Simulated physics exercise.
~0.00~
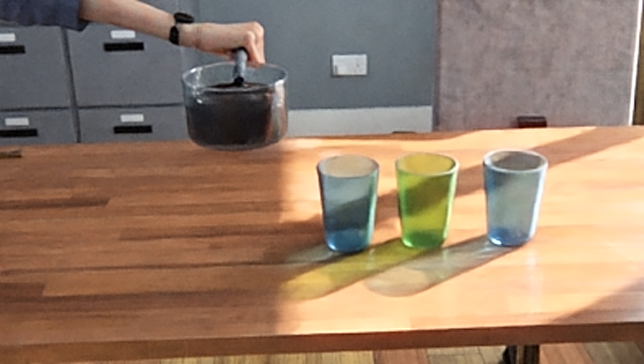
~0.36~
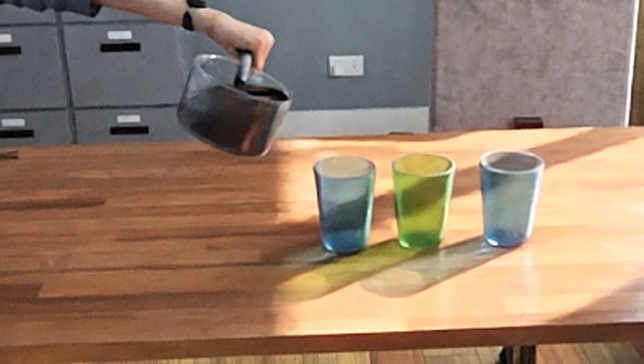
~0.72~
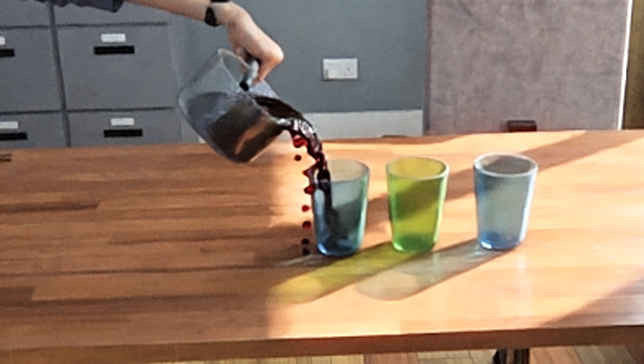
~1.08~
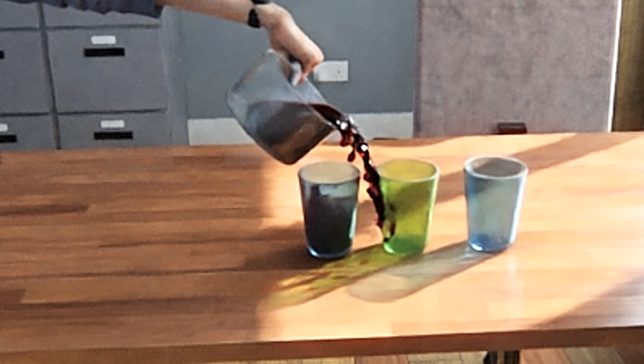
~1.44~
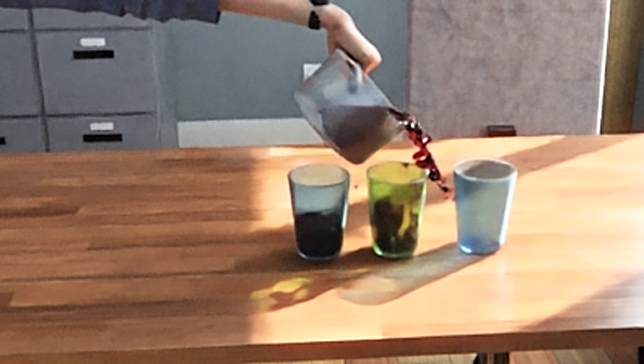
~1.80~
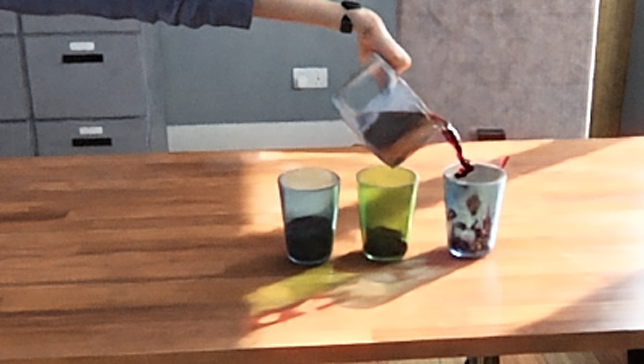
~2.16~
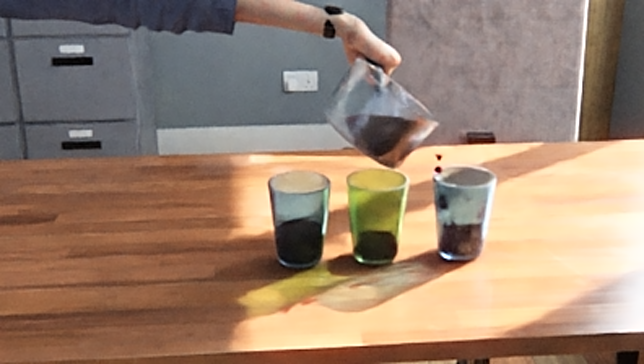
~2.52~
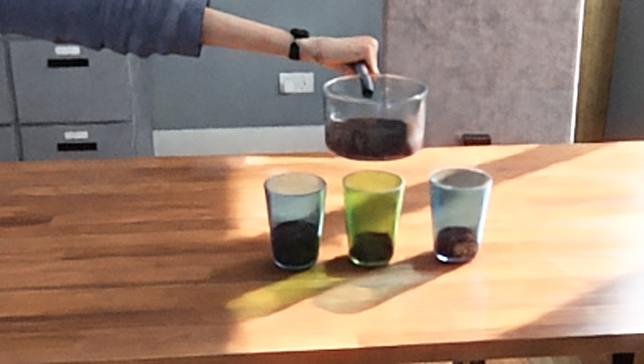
At a wooden table, a hand tilts a clear saucepan of dark red wine and moves it right, pouring into a blue, a green and another blue tumbler in turn, then levels it above them, leaving some wine in each tumbler and in the pan.
